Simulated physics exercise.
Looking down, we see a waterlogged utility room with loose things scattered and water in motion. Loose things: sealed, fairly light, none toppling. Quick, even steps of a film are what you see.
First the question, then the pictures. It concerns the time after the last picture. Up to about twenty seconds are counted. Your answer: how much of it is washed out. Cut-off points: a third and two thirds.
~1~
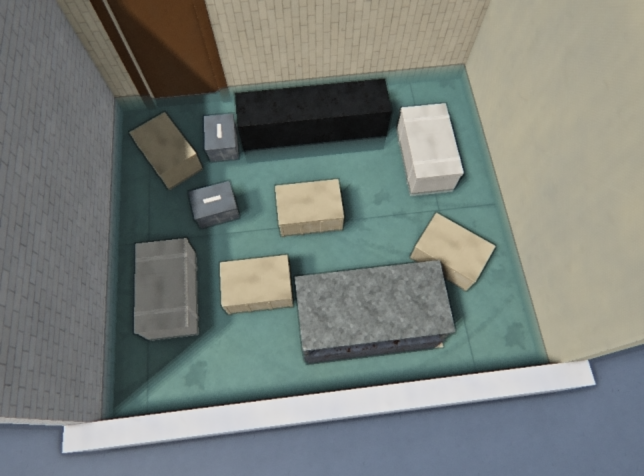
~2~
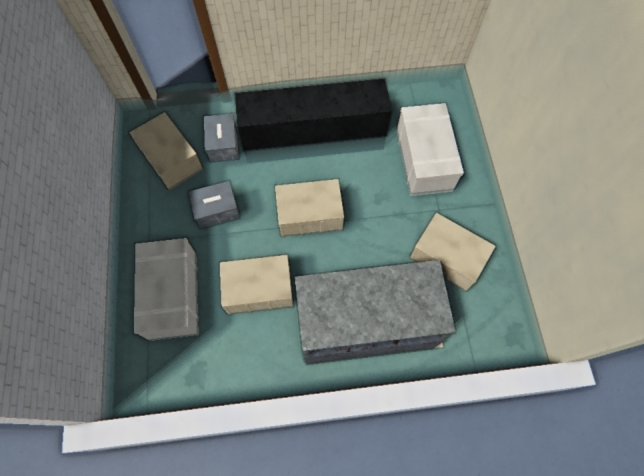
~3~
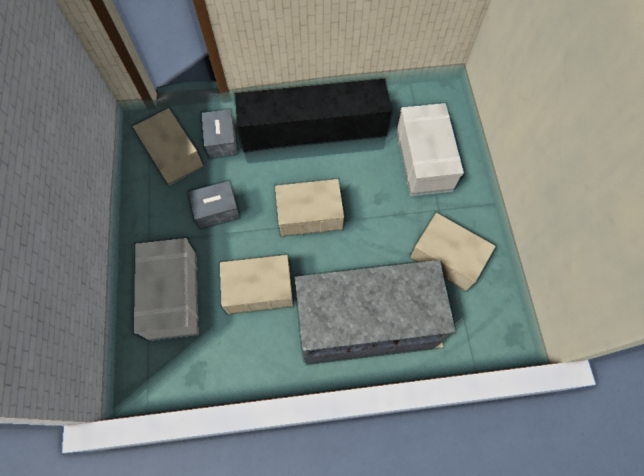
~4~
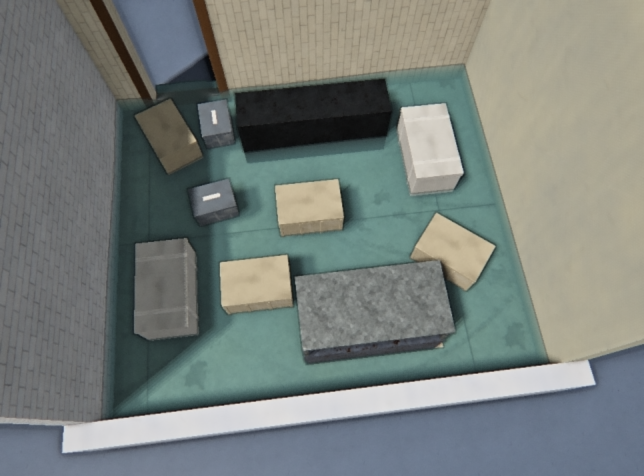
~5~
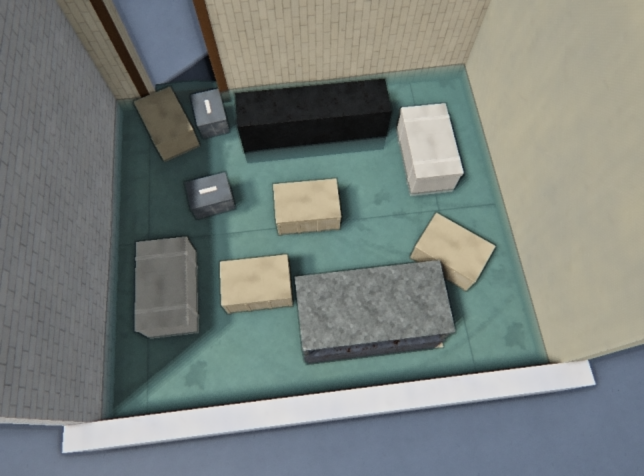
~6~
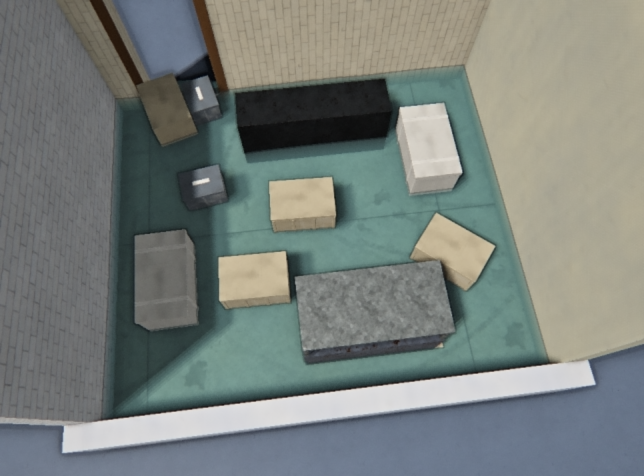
I expect the result to be the middle range.
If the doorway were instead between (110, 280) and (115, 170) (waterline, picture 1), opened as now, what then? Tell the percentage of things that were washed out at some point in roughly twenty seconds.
Close to 80 %, I think.
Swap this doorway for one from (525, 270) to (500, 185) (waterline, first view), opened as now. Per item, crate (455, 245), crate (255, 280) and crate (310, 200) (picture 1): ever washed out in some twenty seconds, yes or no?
First lost, second lost, third lost.
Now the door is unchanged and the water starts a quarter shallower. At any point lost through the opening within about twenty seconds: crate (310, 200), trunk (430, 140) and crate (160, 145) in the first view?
Sequence: Removed / not removed / removed.
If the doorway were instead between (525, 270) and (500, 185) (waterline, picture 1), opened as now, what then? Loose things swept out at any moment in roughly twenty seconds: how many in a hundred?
My figure is 60 in a hundred.
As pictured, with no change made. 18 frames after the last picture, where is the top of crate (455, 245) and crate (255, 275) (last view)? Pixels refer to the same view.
Roughly (409, 226) for one and (209, 227) for the other.
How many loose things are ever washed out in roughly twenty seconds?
It adds up to 4.
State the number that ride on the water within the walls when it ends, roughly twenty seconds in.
3.
A moment on, 2 of 8 are out; 6 afloat.
Next, 3 of 8 are out; 5 afloat.
Later, 4 of 8 are out; 3 afloat.
In the end, 4 of 8 are out; 3 afloat.
